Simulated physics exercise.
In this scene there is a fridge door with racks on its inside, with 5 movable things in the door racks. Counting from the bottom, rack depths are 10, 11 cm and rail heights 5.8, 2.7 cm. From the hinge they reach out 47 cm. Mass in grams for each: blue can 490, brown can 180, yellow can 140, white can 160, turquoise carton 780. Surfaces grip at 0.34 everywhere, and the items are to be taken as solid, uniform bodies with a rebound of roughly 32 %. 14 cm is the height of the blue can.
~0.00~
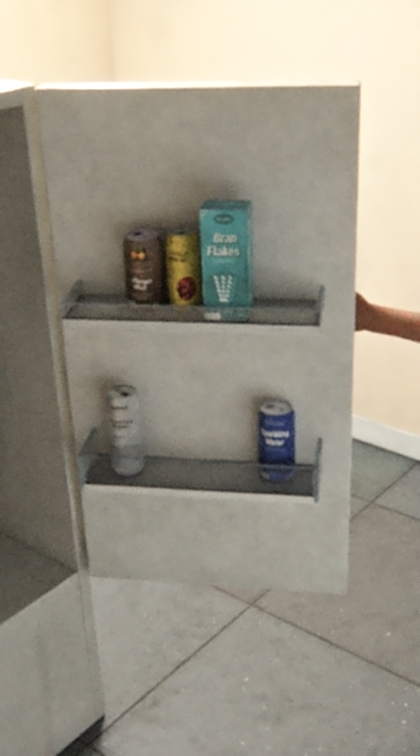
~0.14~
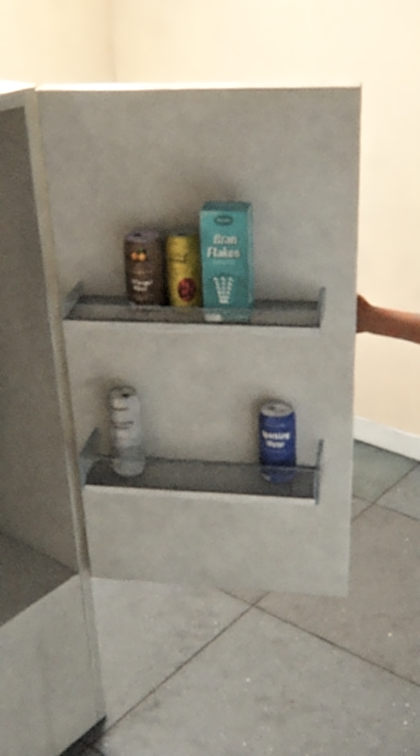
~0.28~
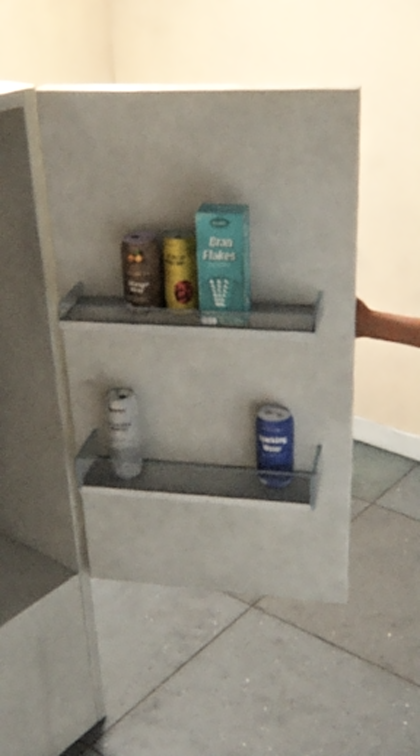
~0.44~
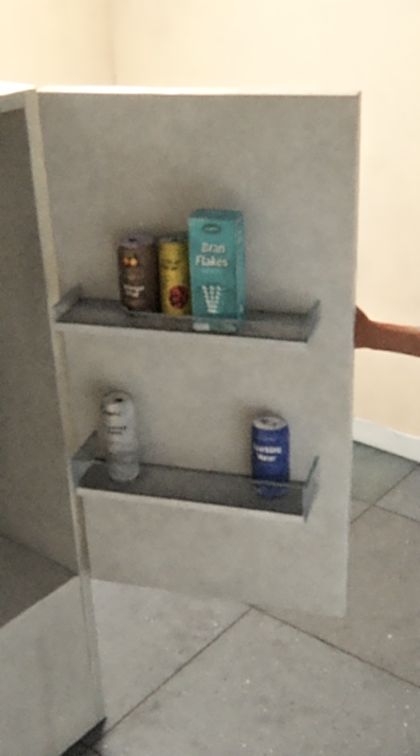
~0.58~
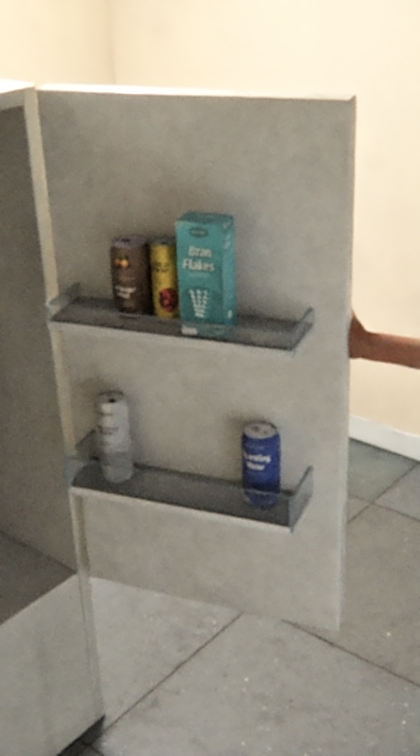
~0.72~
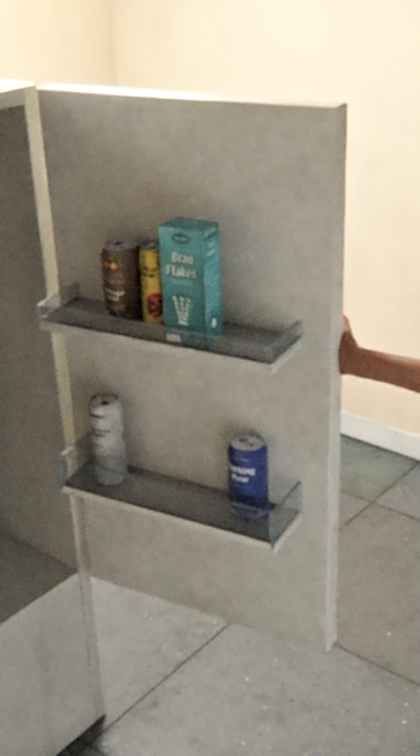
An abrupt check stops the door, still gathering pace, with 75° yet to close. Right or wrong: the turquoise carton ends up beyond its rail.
Wrong.
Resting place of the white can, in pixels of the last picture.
Near (75, 448).
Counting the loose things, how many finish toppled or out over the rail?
0.
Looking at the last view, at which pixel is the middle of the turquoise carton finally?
Near (109, 306).
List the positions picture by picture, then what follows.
In the first frame, door 120° open; turquoise carton (228, 261); blue can (277, 442).
In the second frame, door 119° open; yellow can (184, 270); white can (126, 432).
In the third frame, door 117° open; blue can (275, 448); brown can (142, 273).
In the fourth frame, door 113° open; yellow can (177, 277); white can (121, 437).
In the fifth frame, door 108° open; blue can (261, 465); brown can (132, 278).
In the sixth frame, door 101° open; turquoise carton (192, 282).
After 1.02 s, door 81° open.
After 1.22 s, door 75° open; turquoise carton leaning 10° near (99, 306); blue can slid 2 cm.
After 2.12 s, door 75° open; blue can slid 2 cm.
At rest (3.2 s), all 5 in place, give or take 5 cm. In the last view, turquoise carton near (109, 306).
